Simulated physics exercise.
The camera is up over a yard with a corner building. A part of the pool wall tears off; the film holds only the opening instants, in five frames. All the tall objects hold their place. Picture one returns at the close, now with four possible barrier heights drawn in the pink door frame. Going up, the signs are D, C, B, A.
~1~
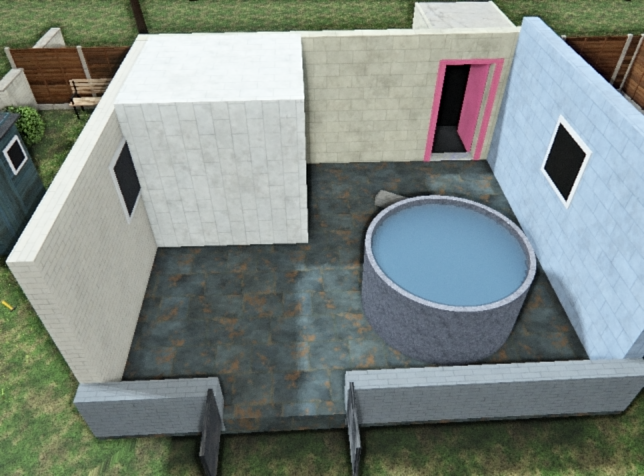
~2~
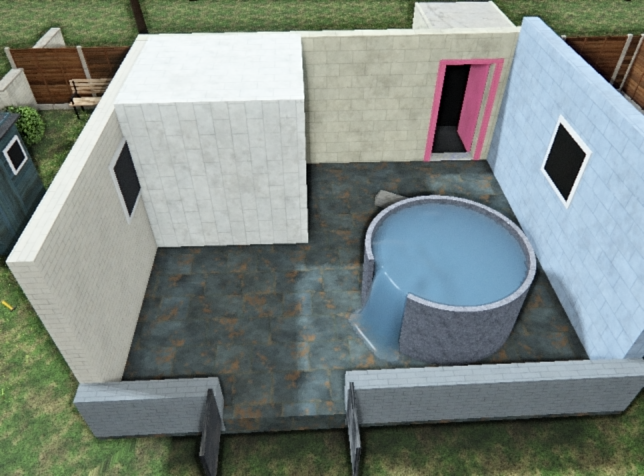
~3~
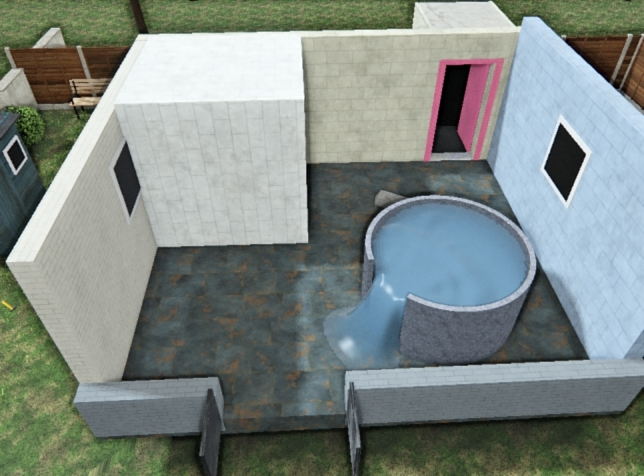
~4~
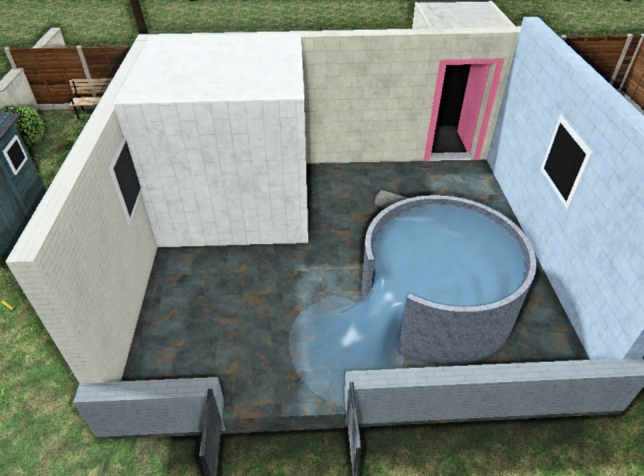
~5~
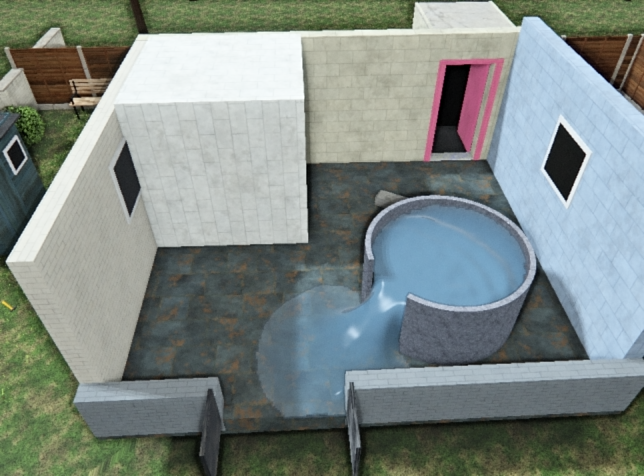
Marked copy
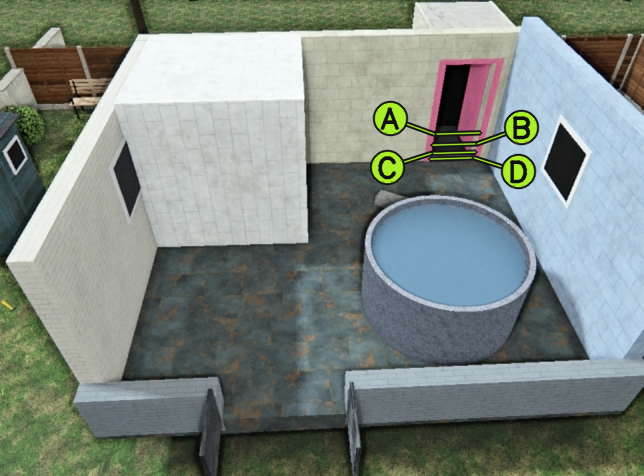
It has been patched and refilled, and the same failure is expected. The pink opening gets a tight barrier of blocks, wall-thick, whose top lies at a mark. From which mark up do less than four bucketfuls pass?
I would pick mark D.
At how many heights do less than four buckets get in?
All of the four.
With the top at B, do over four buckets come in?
No.
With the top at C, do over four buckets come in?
No.
On the marked copy, A at (457, 133); B at (455, 144); C at (453, 152); D at (452, 158); from the bottom up D, C, B, A.
With A, nothing gets over.
With B, nothing gets over.
With C, nothing gets over.
With D, a splash gets over, under a bucket.
